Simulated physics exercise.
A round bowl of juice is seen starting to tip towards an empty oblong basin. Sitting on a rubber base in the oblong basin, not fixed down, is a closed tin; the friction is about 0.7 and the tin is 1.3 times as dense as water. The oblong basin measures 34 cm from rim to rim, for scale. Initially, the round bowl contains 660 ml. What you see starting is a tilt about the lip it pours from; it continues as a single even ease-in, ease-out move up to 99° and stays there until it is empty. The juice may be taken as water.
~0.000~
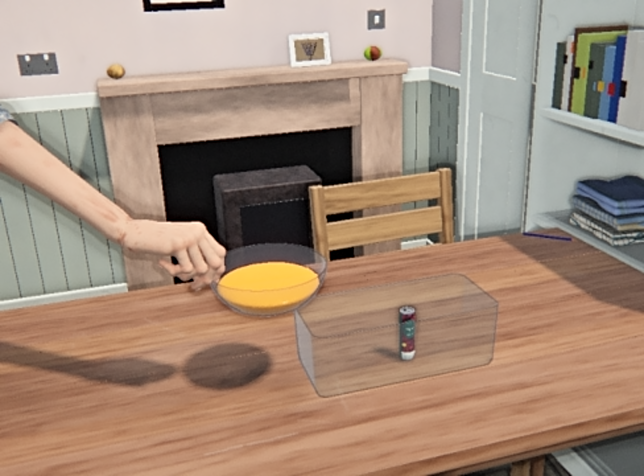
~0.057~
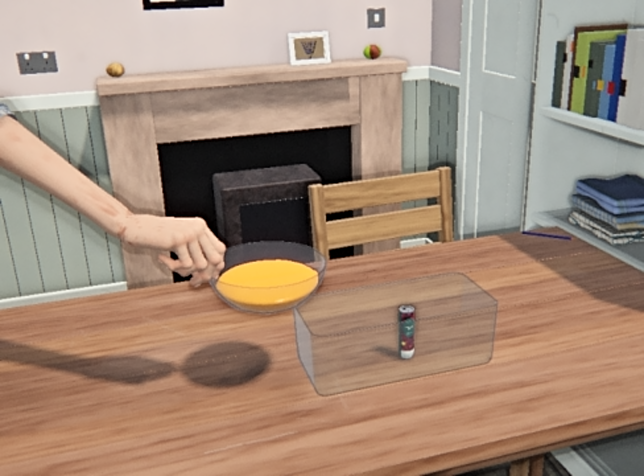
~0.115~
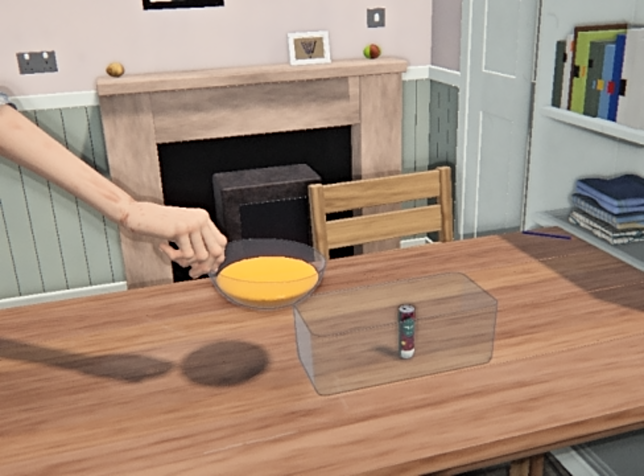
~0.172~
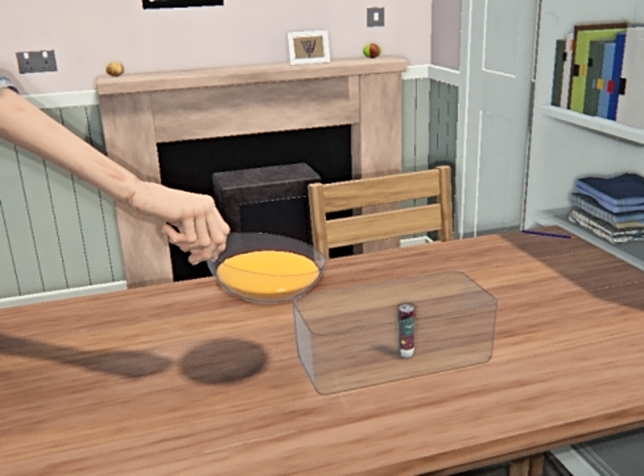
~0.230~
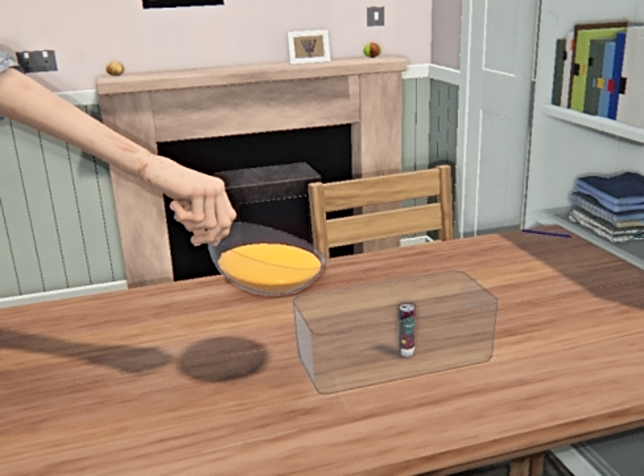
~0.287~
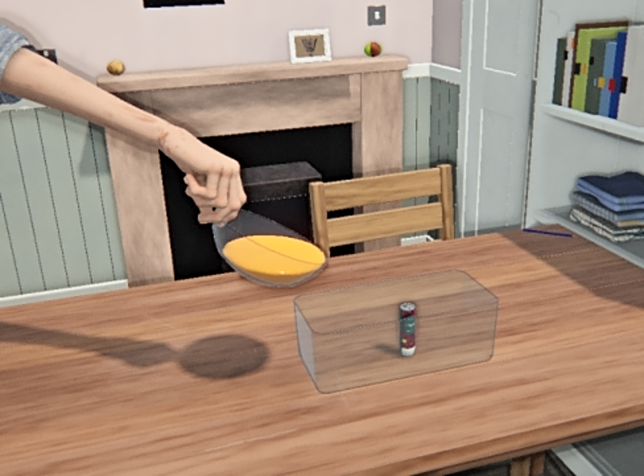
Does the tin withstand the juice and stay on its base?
My bet is it won't last.
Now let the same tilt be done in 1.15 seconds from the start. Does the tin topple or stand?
Then the tin does not tip.
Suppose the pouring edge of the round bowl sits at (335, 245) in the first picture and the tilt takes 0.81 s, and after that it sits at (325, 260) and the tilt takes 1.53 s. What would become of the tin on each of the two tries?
Try 1: Tipped over; try 2: Still standing.
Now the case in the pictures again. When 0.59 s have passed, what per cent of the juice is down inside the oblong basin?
About 18 per cent.
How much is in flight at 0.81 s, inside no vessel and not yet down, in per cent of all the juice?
4 in a hundred, give or take.
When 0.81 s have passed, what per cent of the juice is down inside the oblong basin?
Around 96 per cent of the whole.
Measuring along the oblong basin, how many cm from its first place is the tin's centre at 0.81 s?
Around 3 cm.
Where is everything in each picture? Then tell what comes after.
In the first picture, it leans 0°; its right rim is at (324, 258); the juice meets the walls at (216, 289) and (317, 273); the oblong basin's rim runs from (302, 320) to (480, 289); the tin's top is at (407, 313).
In the second picture, it leans 1°; its right rim is at (323, 257); the juice meets the walls at (215, 286) and (316, 271).
In the third picture, it leans 5°; its right rim is at (323, 257); the juice meets the walls at (216, 281) and (316, 268).
In the fourth picture, it leans 11°; its right rim is at (323, 256); the juice meets the walls at (216, 273) and (316, 263).
In the fifth picture, it leans 19°; its right rim is at (323, 256); the juice meets the walls at (218, 264) and (318, 257).
In the sixth picture, it leans 29°; its right rim is at (323, 255); the juice meets the walls at (222, 252) and (322, 250).
Then, 0.59 s in, the tilt is 84° and 20 per cent is still to pour; the tin stands where it began.
Then, 0.81 s in, the tilt is 99° and 0 per cent is still to pour; the tin leans 10°.
Then, 1.04 s in, the tilt is 99° and 0 per cent is still to pour; the tin leans 57°.
Then, 1.29 s in, the tilt is 99° and 0 per cent is still to pour; the tin lies on its side.
Finally, the tin lies on its side.
